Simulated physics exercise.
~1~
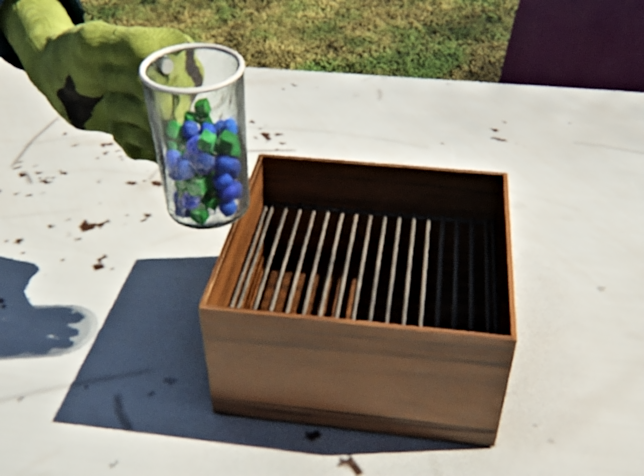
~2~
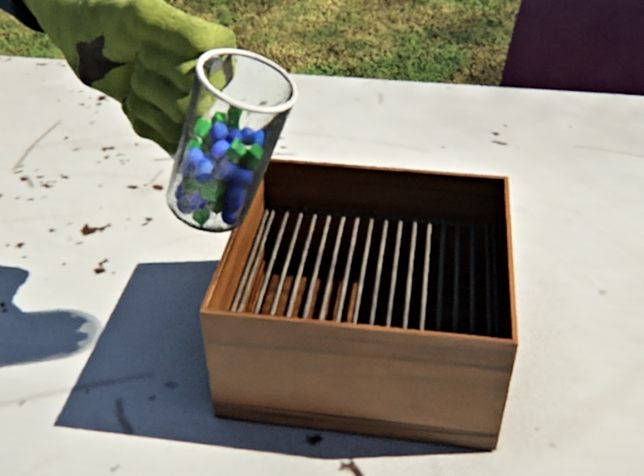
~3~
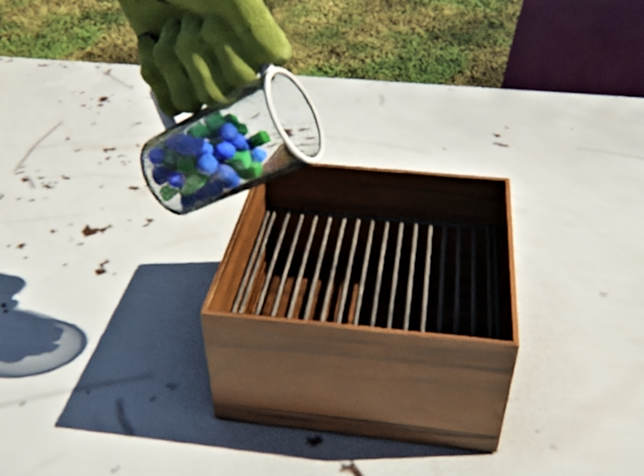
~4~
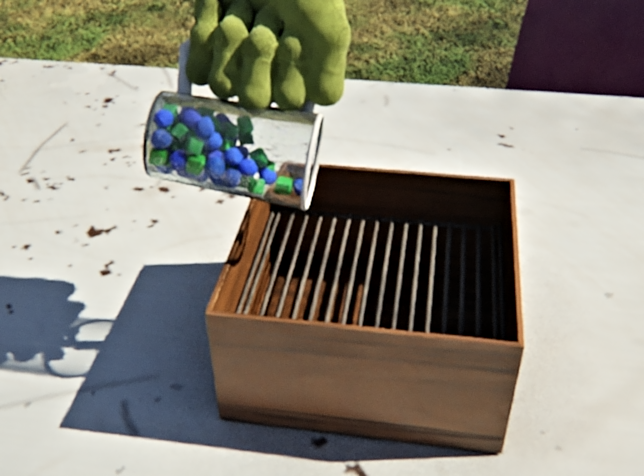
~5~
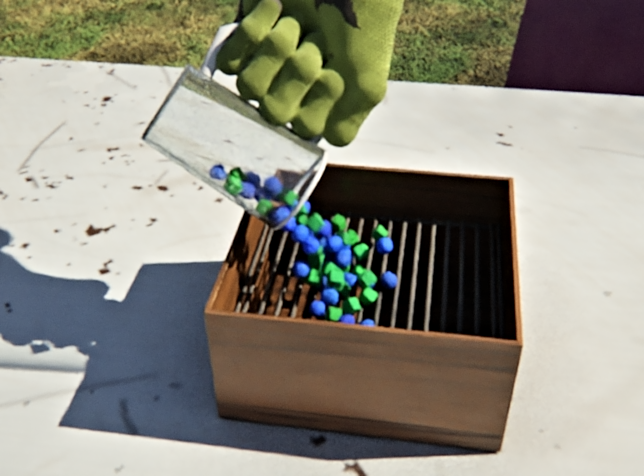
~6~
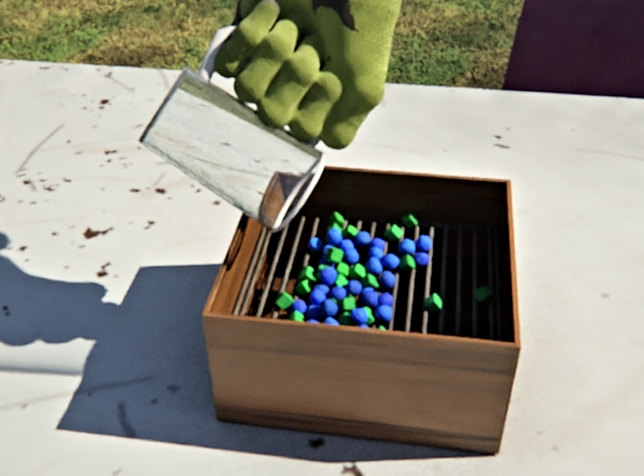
On an outdoor table, a green-gloved hand tips a clear cup, pouring blue and green pieces onto a boxed wire rack, where they stay.
